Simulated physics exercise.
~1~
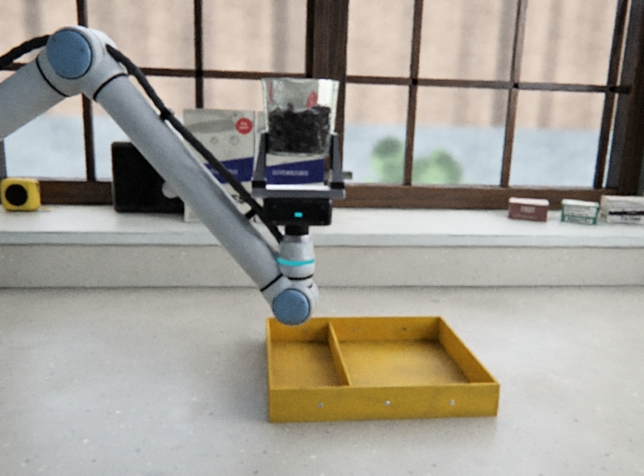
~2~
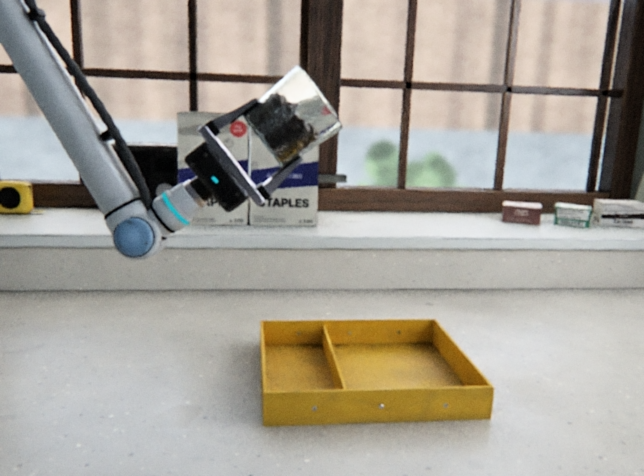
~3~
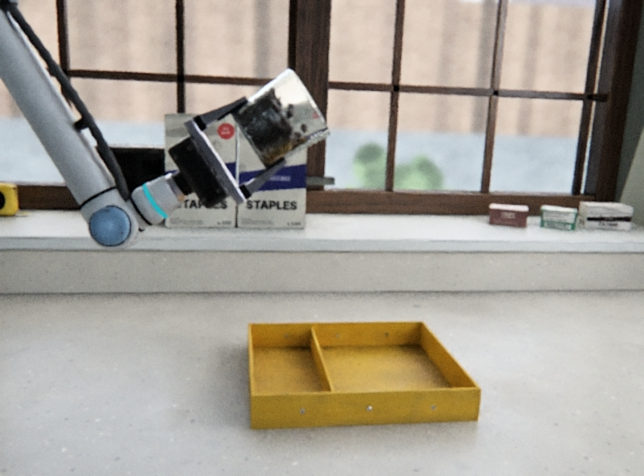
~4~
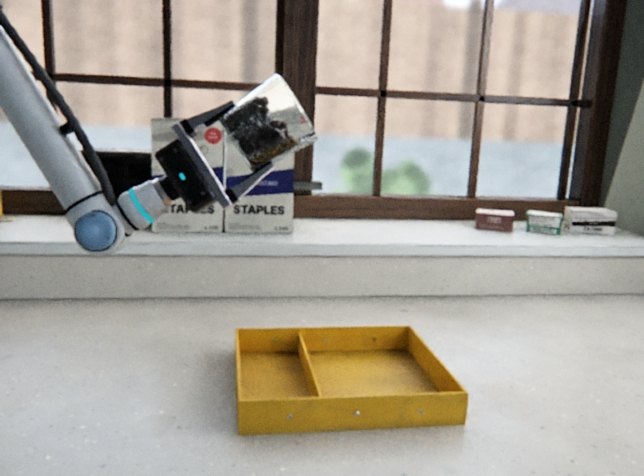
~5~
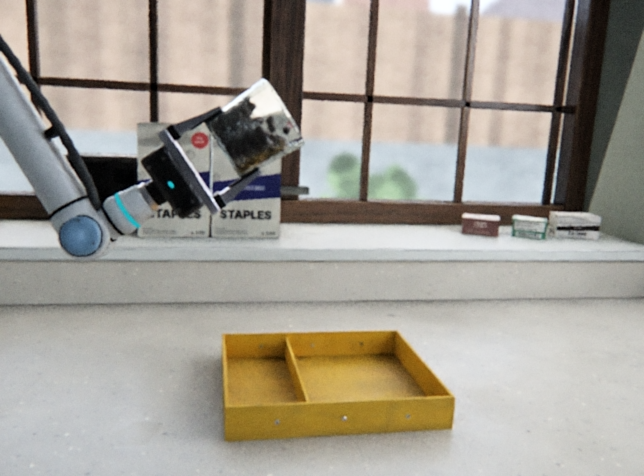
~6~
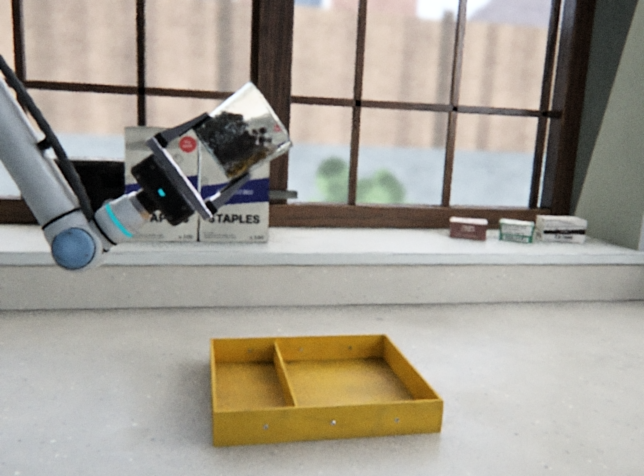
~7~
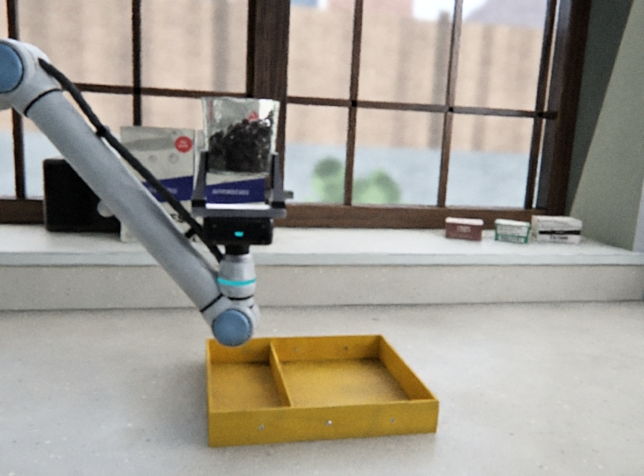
A robot arm tilts a clear cup of dark beans, then rights it, spilling none.
